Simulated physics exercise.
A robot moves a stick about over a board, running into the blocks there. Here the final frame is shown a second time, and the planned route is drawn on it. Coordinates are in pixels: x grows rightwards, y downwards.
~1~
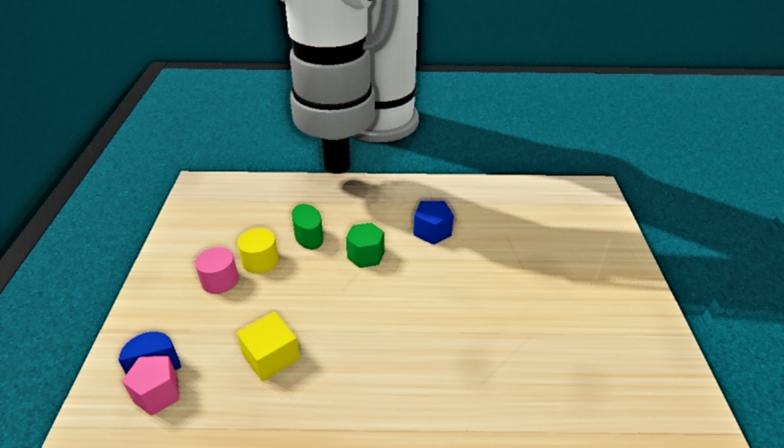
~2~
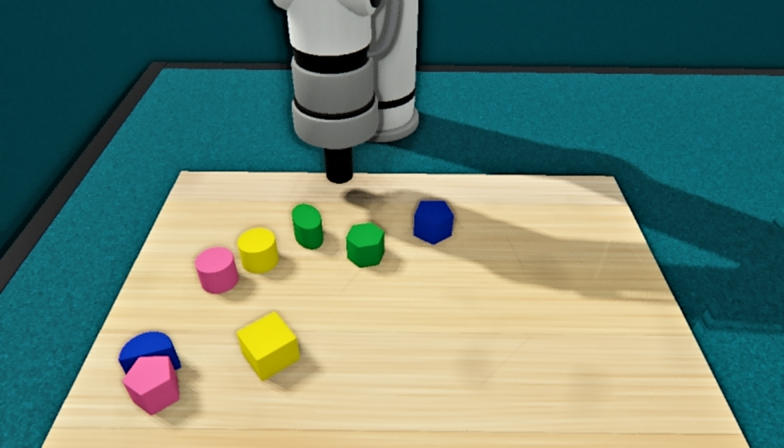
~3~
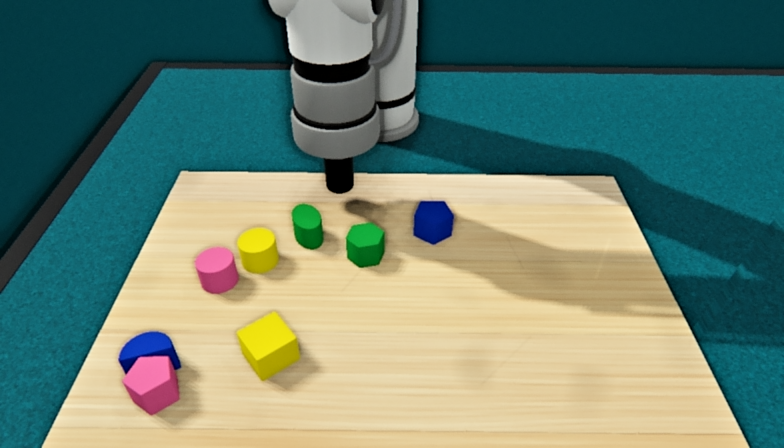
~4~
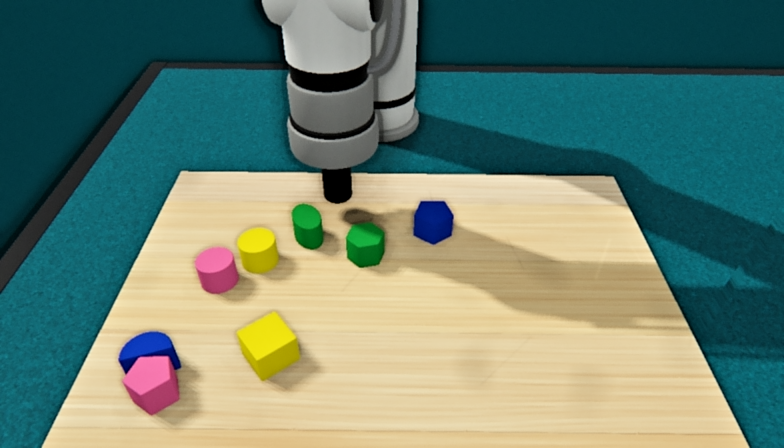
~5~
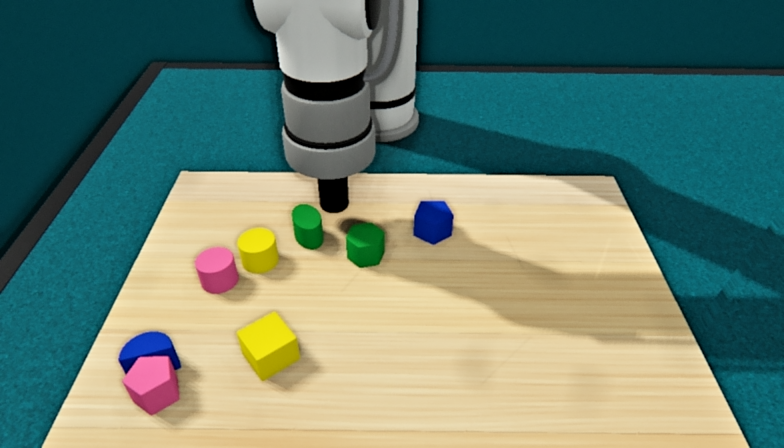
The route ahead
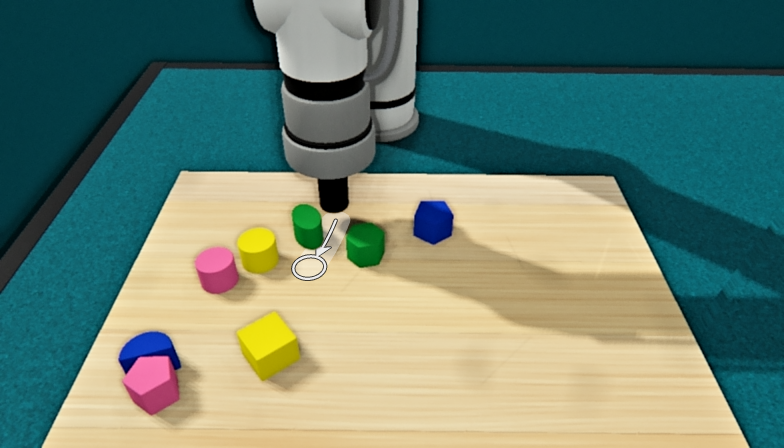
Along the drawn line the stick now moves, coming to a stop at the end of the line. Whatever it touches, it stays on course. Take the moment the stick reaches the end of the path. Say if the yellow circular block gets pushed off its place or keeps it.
It is left in place.
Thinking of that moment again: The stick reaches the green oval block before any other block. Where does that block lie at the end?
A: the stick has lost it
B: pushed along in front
A
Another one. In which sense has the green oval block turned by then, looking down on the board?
Answer: Clockwise.
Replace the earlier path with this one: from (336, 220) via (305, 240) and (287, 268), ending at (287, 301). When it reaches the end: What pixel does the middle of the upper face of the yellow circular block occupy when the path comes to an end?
Put as a pixel place, it's (218, 262).
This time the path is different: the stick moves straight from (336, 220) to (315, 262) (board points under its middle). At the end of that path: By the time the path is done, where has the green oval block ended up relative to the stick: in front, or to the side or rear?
Slid off.
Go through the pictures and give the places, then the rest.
The first frame shows stick's lower end (338, 167); yellow circular block (256, 240); green oval block (306, 215).
The second frame shows stick (340, 177); blocks still.
The third frame shows stick (340, 187); blocks still.
The fourth frame shows stick (338, 196); blocks still.
The fifth frame shows stick (335, 206); yellow circular block (256, 240); green oval block (306, 215).
Drawn move, from (336, 220) through (325, 243) to (309, 267).
The first path, step by step. Halfway along, stick (323, 228); green oval block (293, 224), turned 30° clockwise.
At the end, stick (307, 252); yellow circular block still; green oval block (289, 225), turned 40° clockwise.
